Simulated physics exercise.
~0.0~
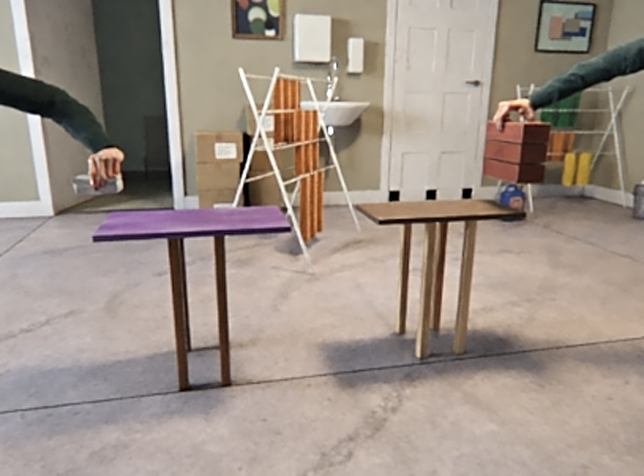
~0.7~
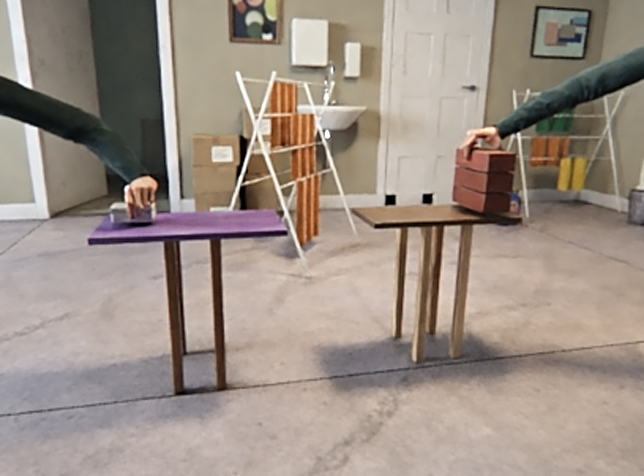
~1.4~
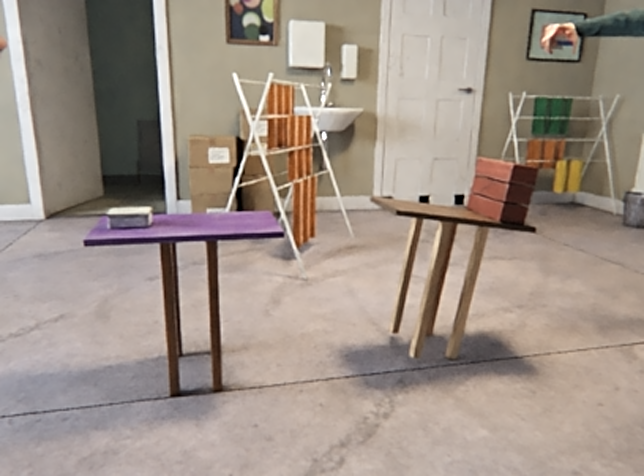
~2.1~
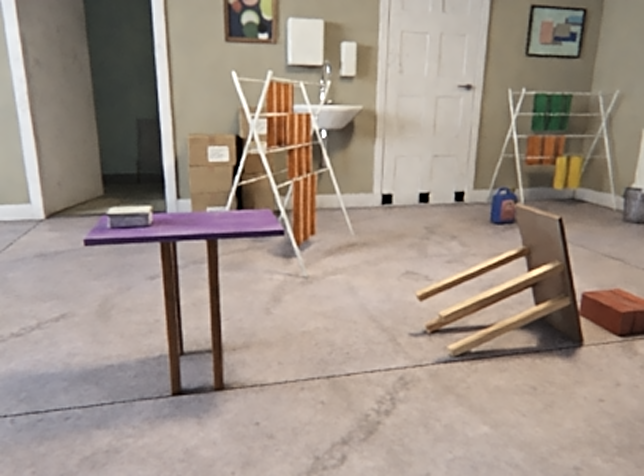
In a room with a grey concrete floor, a slightly swaying camera faces two small tables, with drying racks, a sink and a white door behind them. A purple table stands on the left and a brown plant stand on the right. Two hands reach in from either side, lowering a small sponge onto the purple table's left end and a stack of red bricks onto the stand's right end. The hands let go and draw back, and the stand tilts rightward. It topples onto its side, the bricks landing on the floor beside it, while the purple table stays upright with the sponge on top.
